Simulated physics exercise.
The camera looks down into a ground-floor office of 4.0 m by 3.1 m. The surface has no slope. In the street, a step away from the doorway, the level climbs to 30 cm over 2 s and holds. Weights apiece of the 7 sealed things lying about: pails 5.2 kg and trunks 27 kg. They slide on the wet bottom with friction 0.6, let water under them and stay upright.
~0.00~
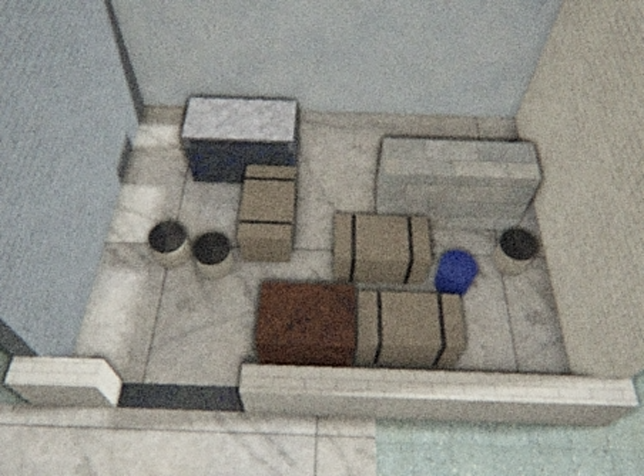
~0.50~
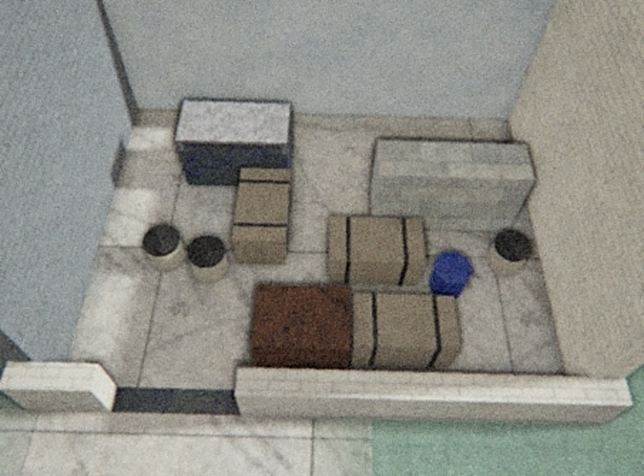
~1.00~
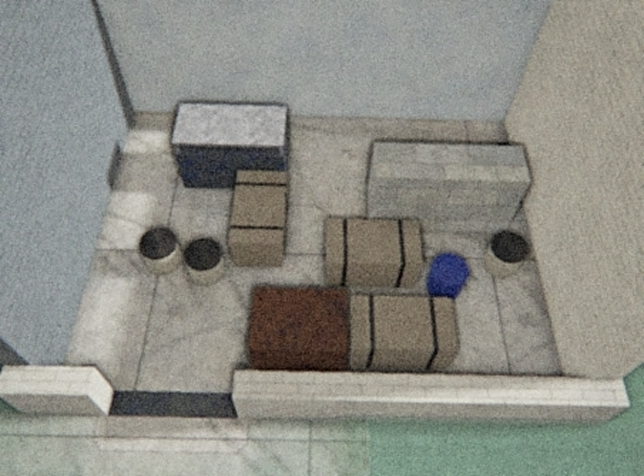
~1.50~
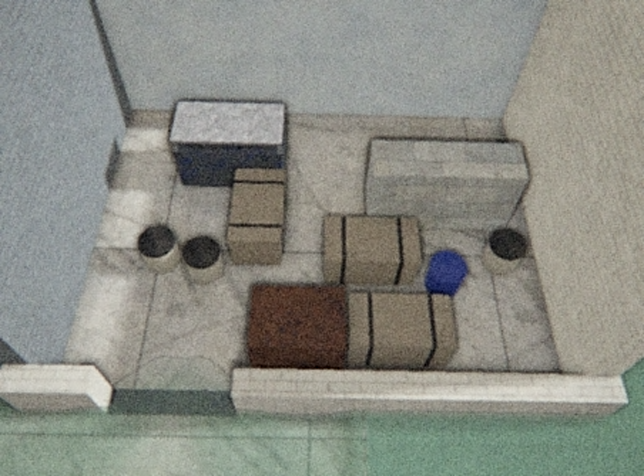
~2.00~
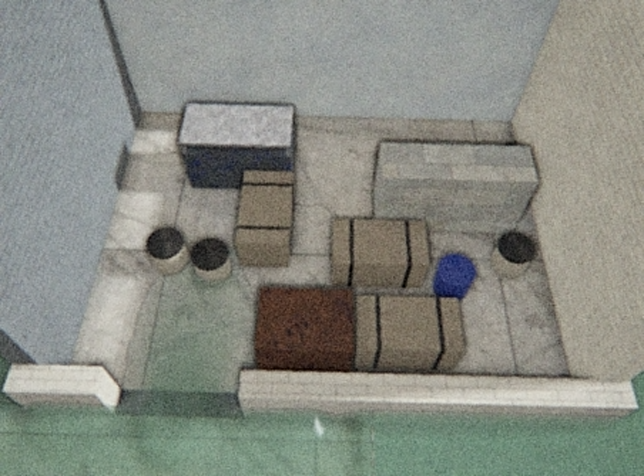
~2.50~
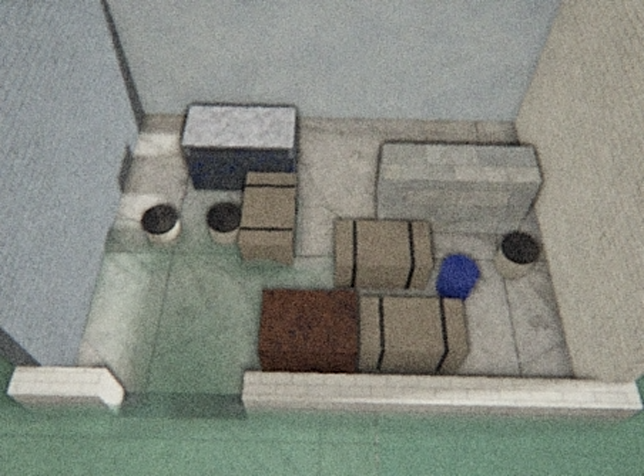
To begin with, greenish water covers the lower right of the street outside a room holding strapped trunks and round pails. It spreads left along the front wall, then enters through the doorway and across the floor at left, where two pails shift slightly apart while the blue one stays put.
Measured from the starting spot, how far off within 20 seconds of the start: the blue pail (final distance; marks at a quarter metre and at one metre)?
The blue pail is nudged along.
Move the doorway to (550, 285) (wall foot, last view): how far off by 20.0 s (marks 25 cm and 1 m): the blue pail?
In that case the blue pail gets carried off.
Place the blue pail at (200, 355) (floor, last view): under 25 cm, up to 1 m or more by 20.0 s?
It travels far.
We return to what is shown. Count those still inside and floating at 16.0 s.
At that moment 7.
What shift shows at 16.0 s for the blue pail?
About 60 cm.
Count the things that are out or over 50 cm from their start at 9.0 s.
By then 4.
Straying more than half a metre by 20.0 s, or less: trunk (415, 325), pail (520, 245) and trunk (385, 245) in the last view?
In that order: Less, more, over.
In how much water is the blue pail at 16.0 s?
Roughly 26 cm.
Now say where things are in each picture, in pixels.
The blue pail at (459, 266), on the bottom; 0.0 m2 under water; 0 of 7 have shifted, in the first picture.
The blue pail at (453, 268) rests on the ground; water covers 0.0 m2; 0 of 7 have shifted, in the second picture.
The blue pail at (450, 269) rests on the ground; 0.0 m2 under water; 0 of 7 have shifted, in the third picture.
The blue pail at (449, 267) rests on the ground; water covers 0.2 m2; 0 of 7 have shifted, in the fourth picture.
The blue pail at (457, 270) rests on the ground; 1.0 m2 under water; 0 of 7 have shifted, in the fifth picture.
The blue pail at (460, 271), on the bottom; water covers 2.7 m2; 2 of 7 have shifted, in the sixth picture.
After 4.0 s the blue pail is near (460, 271), 0.0 m from its start, aground; 3 afloat.
After 9.0 s the blue pail is near (497, 268), 0.3 m from its start, afloat; 7 afloat.
After 16.0 s the blue pail is near (521, 227), 0.6 m from its start, afloat; 7 afloat.
After 20.0 s the blue pail is near (547, 312), 0.7 m from its start, afloat; 7 afloat.
